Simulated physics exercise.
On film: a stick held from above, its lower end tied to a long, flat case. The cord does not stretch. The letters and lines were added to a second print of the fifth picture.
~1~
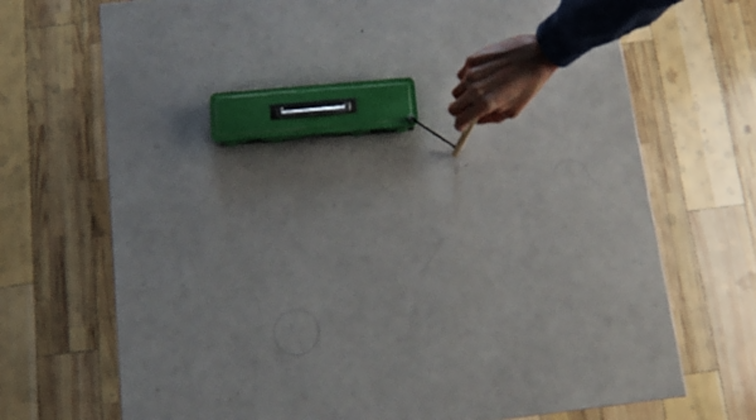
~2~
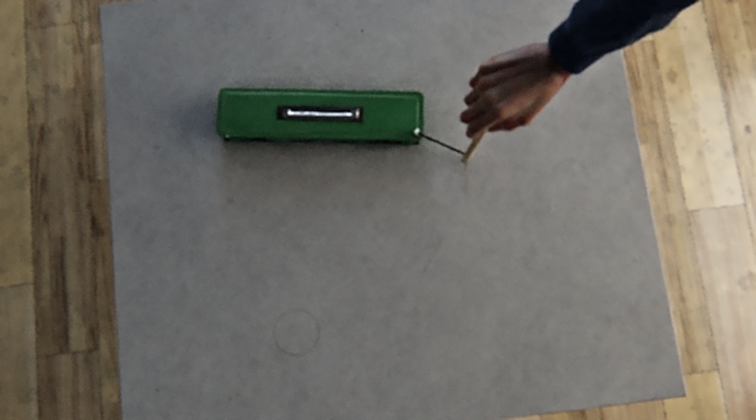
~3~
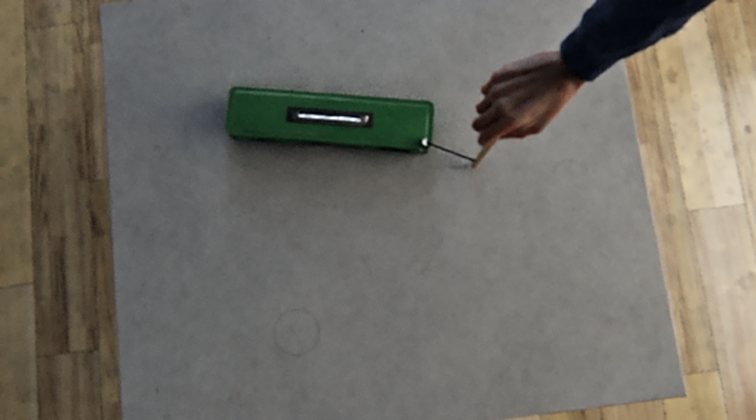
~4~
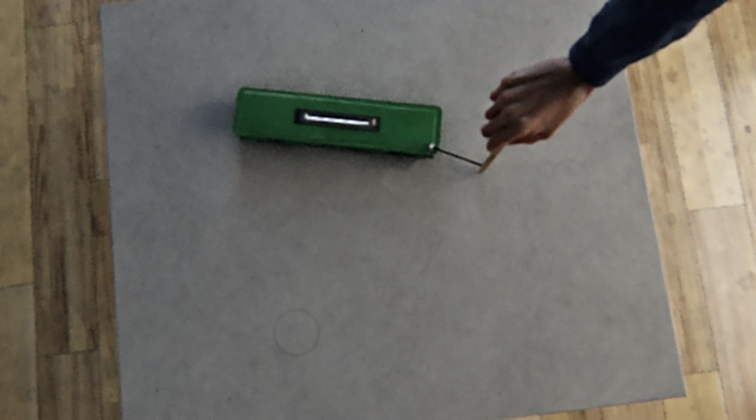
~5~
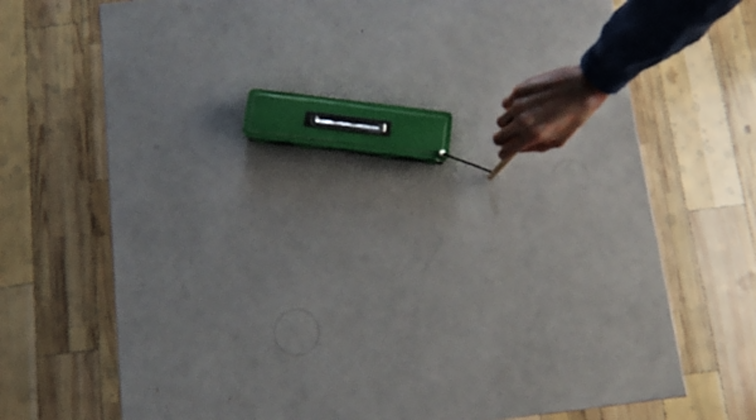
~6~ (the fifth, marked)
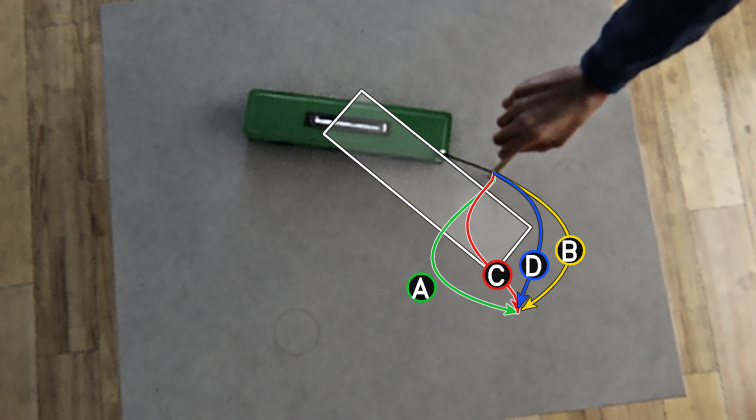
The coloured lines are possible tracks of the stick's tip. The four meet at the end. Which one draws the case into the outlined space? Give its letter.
D is the one.
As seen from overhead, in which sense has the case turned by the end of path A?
Clockwise.
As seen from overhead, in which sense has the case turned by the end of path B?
Clockwise.
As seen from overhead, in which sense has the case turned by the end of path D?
Clockwise.
On the marked copy, A from (494, 173) via (433, 250) to (518, 312); B from (494, 173) via (567, 233) to (523, 309); C from (494, 173) via (474, 248) to (518, 312); D from (494, 173) via (541, 232) to (519, 306); the outline at (426, 180).
Taking D. A third of the way, foot of the stick (536, 212), middle of the case (395, 144).
Two thirds of the way, foot of the stick (534, 265), middle of the case (417, 162).
When it is over, foot of the stick (517, 312), middle of the case (426, 183); it lies in the outline.
As for the rest, A leaves its middle at (399, 204); B leaves its middle at (444, 183); C leaves its middle at (409, 195).
